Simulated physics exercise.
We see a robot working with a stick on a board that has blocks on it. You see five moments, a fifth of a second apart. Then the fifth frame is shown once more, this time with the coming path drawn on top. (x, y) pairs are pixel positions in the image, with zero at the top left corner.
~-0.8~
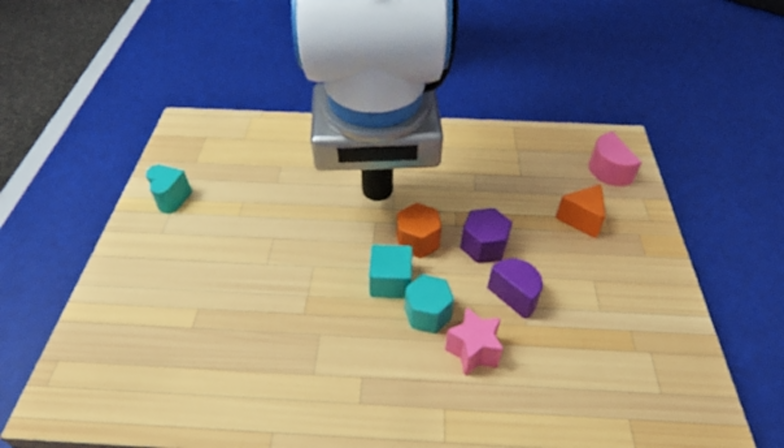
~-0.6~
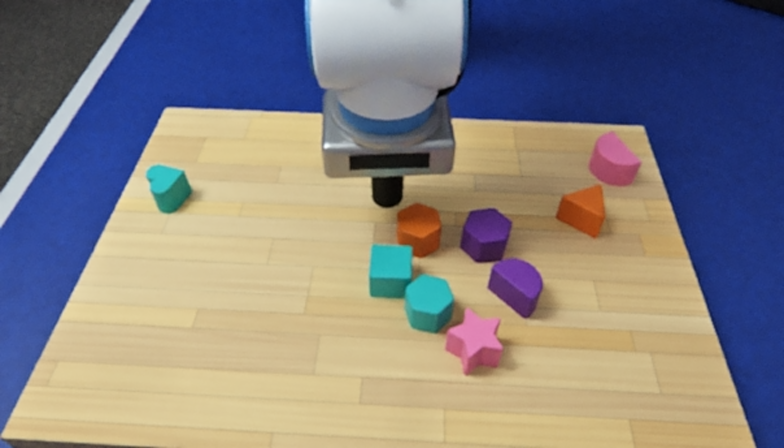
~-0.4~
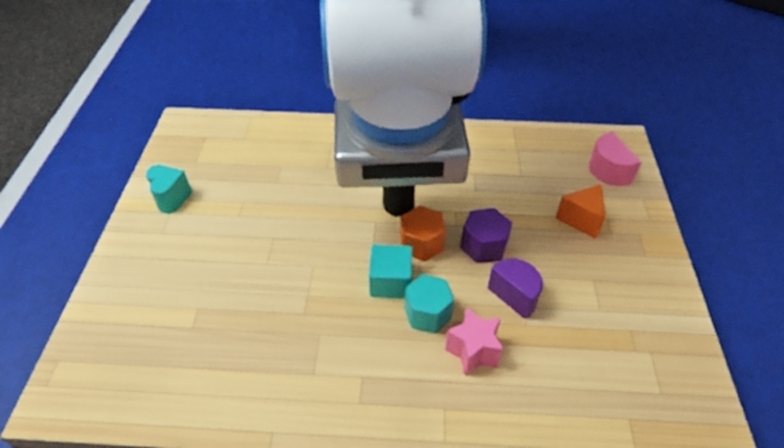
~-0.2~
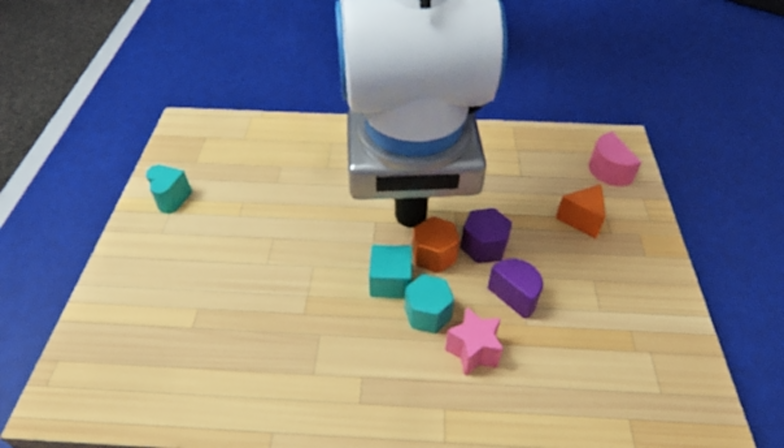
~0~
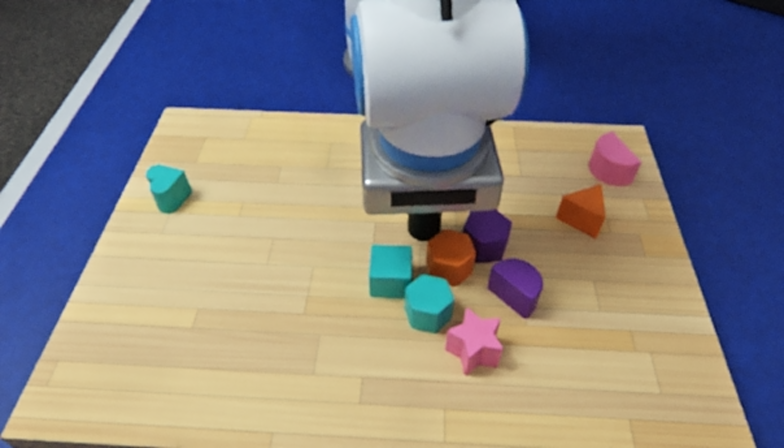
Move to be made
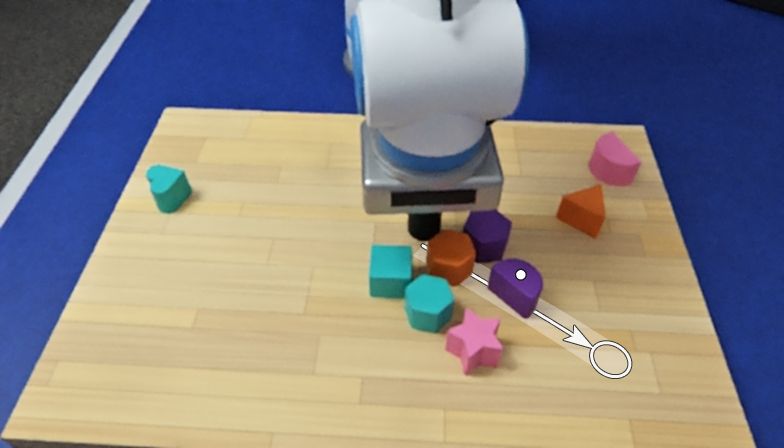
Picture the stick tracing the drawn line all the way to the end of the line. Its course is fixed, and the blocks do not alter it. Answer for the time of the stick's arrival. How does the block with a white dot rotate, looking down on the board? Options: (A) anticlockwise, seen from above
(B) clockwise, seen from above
A - anticlockwise, seen from above.
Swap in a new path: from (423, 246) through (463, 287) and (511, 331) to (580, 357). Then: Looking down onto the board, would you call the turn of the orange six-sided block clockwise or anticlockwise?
With the clock.
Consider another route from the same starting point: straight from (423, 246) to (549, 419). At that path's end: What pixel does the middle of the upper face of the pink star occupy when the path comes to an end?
It should be at about (497, 385).
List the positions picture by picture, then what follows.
The first picture shows tip of the stick (378, 192), middles of tops, turquoise six-sided block (430, 293), orange six-sided block (419, 219), pink star (478, 332), purple six-sided block (488, 224), purple D-shaped block (521, 275).
The second picture shows stick (387, 198), nothing pushed.
The third picture shows stick (399, 206), orange six-sided block (423, 222).
The fourth picture shows stick (411, 217), orange six-sided block (437, 233).
The fifth picture shows stick (424, 230), turquoise six-sided block (430, 293), orange six-sided block (452, 246), pink star (478, 332), purple six-sided block (488, 224), purple D-shaped block (521, 275).
The line goes from (423, 246) to (611, 359); the dot is on the purple D-shaped block.
The first path, step by step. One third of the way, stick (483, 264); orange six-sided block (492, 292), turned 40° clockwise; purple D-shaped block (542, 293), turned 70° anticlockwise.
Two thirds of the way, stick (548, 302); orange six-sided block (515, 316), turned 85° clockwise; pink star (477, 340), turned 25° clockwise; purple D-shaped block (583, 321), turned 90° anticlockwise.
At the end, stick (619, 346); turquoise six-sided block unmoved; orange six-sided block (515, 316), turned 85° clockwise; pink star (477, 340), turned 25° clockwise; purple six-sided block unmoved; purple D-shaped block (654, 372), turned 70° anticlockwise.
